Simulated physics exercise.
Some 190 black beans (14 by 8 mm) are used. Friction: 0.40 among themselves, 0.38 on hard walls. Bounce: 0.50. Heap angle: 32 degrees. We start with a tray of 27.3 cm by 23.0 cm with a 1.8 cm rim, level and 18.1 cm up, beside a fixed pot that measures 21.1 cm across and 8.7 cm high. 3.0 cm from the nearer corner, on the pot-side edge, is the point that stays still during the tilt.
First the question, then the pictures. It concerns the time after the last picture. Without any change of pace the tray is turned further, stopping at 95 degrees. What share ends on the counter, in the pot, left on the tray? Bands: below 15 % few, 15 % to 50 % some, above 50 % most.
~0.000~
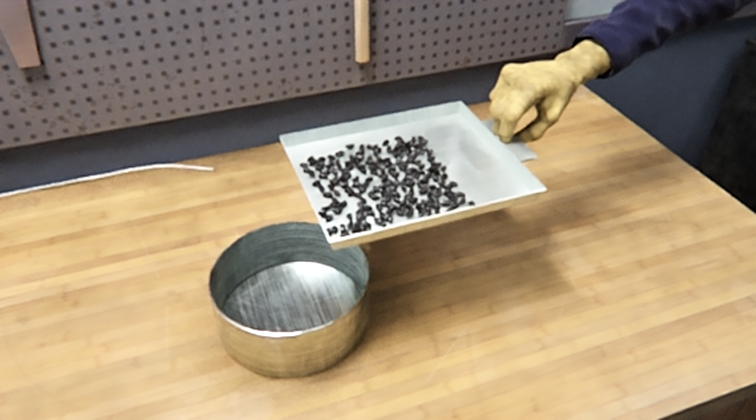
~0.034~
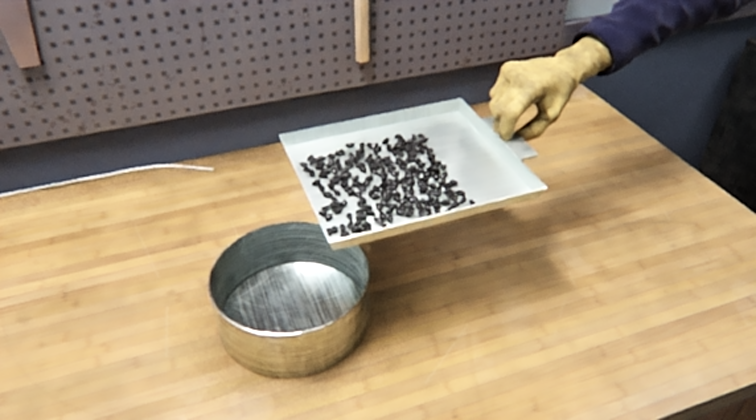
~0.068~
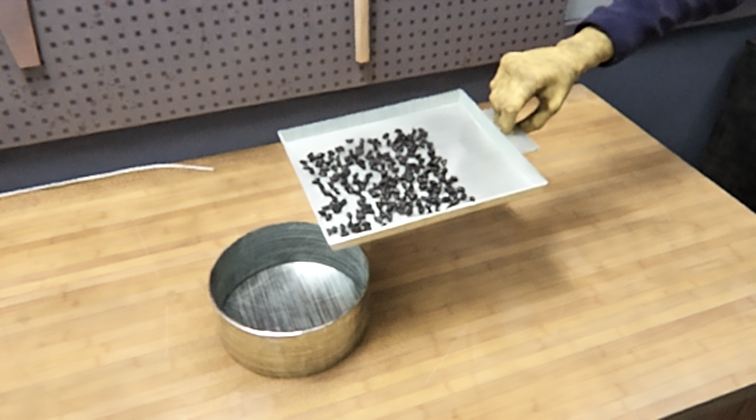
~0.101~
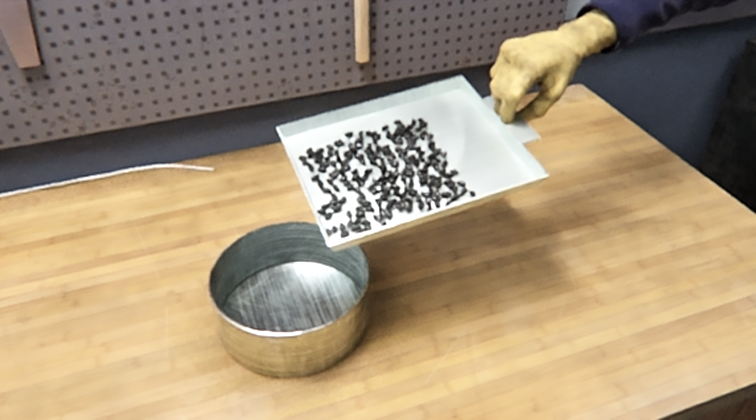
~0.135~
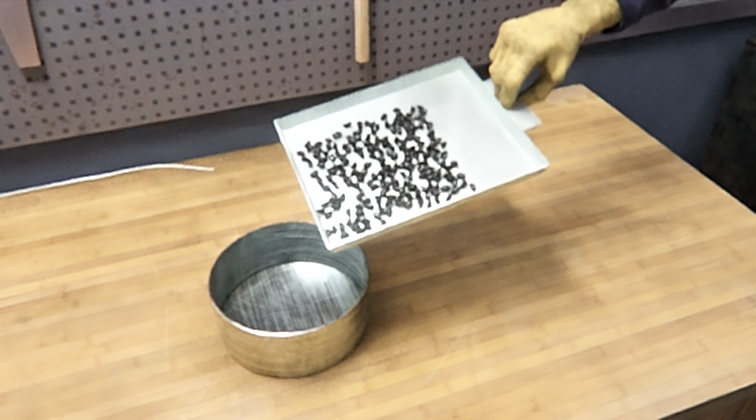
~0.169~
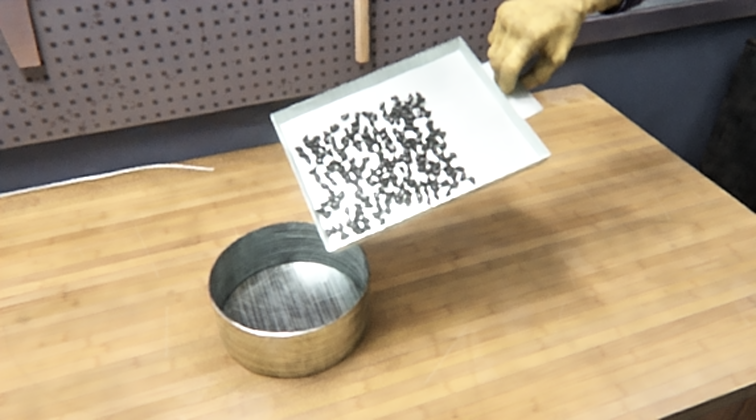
Result: Counter: Most, pot: Some, tray: Few.
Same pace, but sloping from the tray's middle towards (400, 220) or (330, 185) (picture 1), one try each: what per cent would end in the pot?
Around 10 % for the first direction, around 75 % for the second.
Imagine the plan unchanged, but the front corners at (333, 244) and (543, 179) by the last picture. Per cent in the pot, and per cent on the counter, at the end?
Per cent by place - pot 20, counter 80.
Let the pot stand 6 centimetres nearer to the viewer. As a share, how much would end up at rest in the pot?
In that setup it would come to near 100 per cent.
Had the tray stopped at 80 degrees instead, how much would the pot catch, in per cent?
I'd put it at close to 40 per cent.
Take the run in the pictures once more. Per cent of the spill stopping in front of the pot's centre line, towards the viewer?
100 %.
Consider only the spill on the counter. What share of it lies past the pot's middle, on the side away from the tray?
Around 70 in a hundred.
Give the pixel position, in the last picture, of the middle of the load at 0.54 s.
Look near (323, 238) in the last picture.
After 0.39 s, tilt 57 degrees; the tray holds 100 %, the pot 0 %.
Then, at 0.54 s, tilt 84 degrees; the tray holds 85 %, the pot 0 %.
After 0.82 s, tilt 95 degrees; the tray holds 0 %, the pot 40 %.
By 2.0 s all is still; counter 60 %, pot 40 %, tray 0 %.
